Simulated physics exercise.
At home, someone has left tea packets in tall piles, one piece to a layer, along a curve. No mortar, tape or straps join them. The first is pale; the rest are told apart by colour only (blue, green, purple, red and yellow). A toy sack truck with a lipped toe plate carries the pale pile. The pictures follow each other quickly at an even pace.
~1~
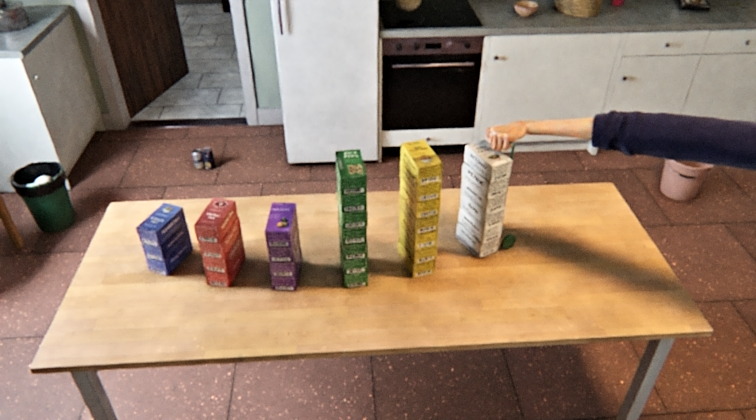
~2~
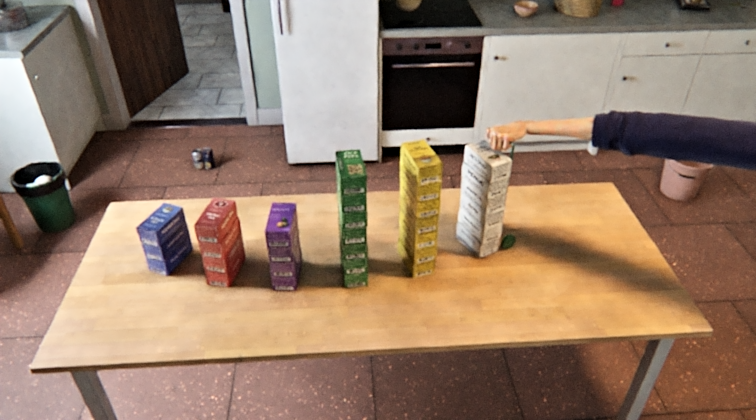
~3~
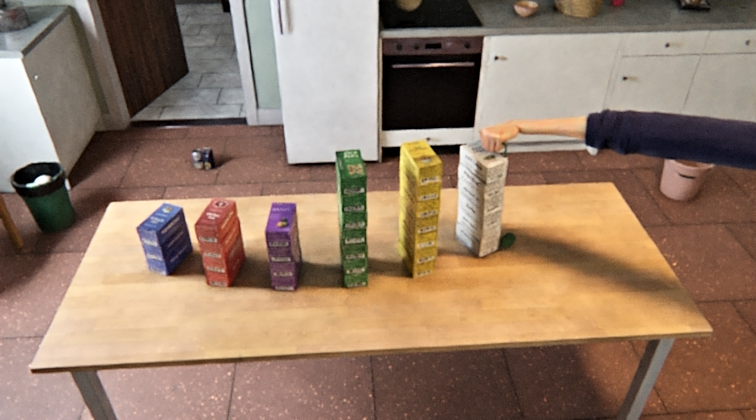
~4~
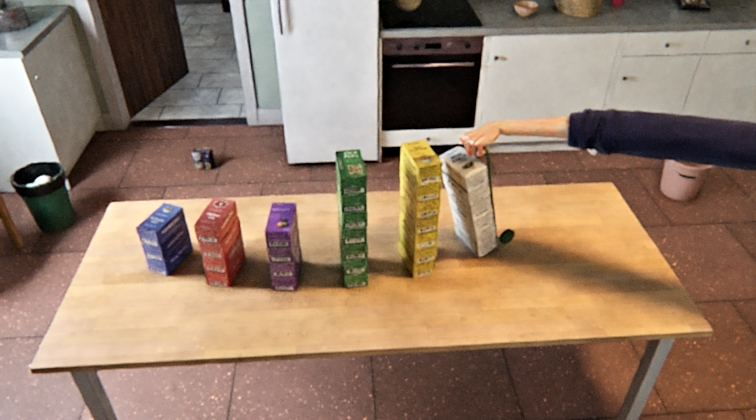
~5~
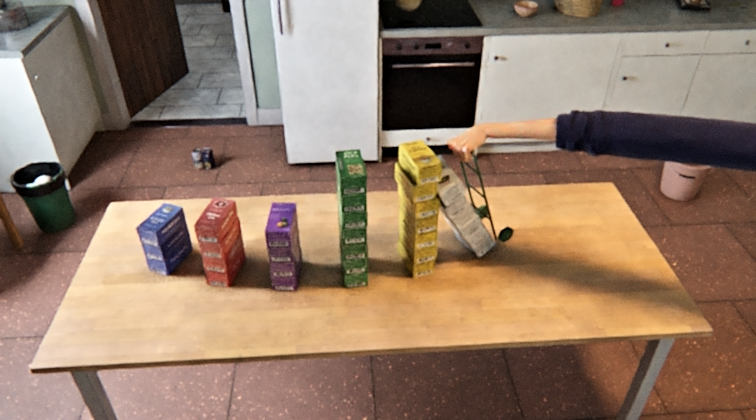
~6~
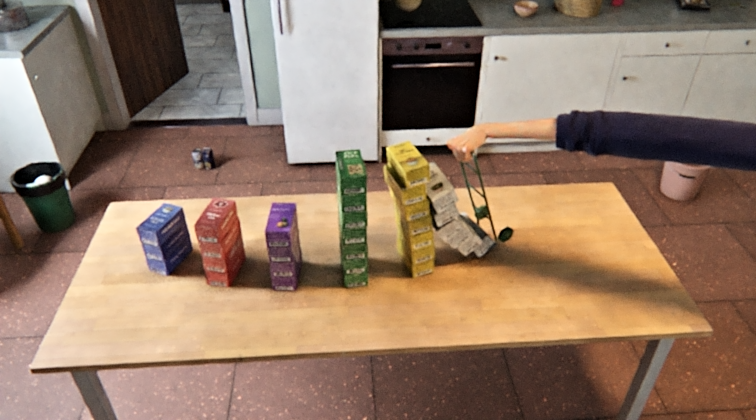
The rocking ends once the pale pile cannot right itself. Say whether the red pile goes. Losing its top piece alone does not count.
It collapses.
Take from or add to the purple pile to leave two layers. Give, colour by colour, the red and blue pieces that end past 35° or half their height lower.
Red 3, blue 2.
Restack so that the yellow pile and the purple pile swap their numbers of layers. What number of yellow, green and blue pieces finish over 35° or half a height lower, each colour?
Pile by pile, yellow 4, green 7, blue 2.
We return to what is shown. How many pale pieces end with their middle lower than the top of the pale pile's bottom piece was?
The count is 3.
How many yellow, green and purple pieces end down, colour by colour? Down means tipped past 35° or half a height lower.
Pile by pile, yellow 7, green 6, purple 3.
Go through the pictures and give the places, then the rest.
In the first frame (we follow the side turned to the camera), truck frame level; top red packet (215, 212); top green packet (351, 162); no other piece has moved.
In the second frame, truck frame level; top red packet (215, 212).
In the third frame, truck frame rocked barely, top of the pale pile leaning barely; top red packet (215, 212); no other piece has moved.
In the fourth frame, truck frame (489, 171) rocked a little, top of the pale pile leaning clearly; top red packet (215, 212); no other piece has moved.
In the fifth frame, truck frame (479, 174) rocked clearly, top of the pale pile leaning well over; top red packet (215, 212); one has shifted.
In the sixth frame, truck frame (479, 174) rocked clearly, top of the pale pile leaning clearly; top red packet (215, 212); top yellow packet (408, 155) tipped barely; steepest lean, the packet at (414, 195); 7 stirred so far.
Soon, 6 of the pale pile down; none of the 4 red packets down (0 of 25 in all colours); top red packet unmoved; top yellow packet tipped clearly.
A while on, 6 of the pale pile down; none of the 4 red packets down (9 of 25 in all colours); top red packet unmoved; top yellow packet tipped well over, some two heights lower.
Towards the end, 6 of the pale pile down; none of the 4 red packets down (17 of 25 in all colours); top red packet tipped clearly; top green packet on its side.
Then, 6 of the pale pile down; 3 of the 4 red packets down (22 of 25 in all colours); top red packet tipped a little, some two heights lower; top yellow packet upside down.
Finally, 6 of the pale pile down; 3 of the 4 red packets down (22 of 25 in all colours); top red packet some two heights lower; top yellow packet upside down. Seen by the last camera, middles, top red packet near (109, 222), top yellow packet near (209, 349).
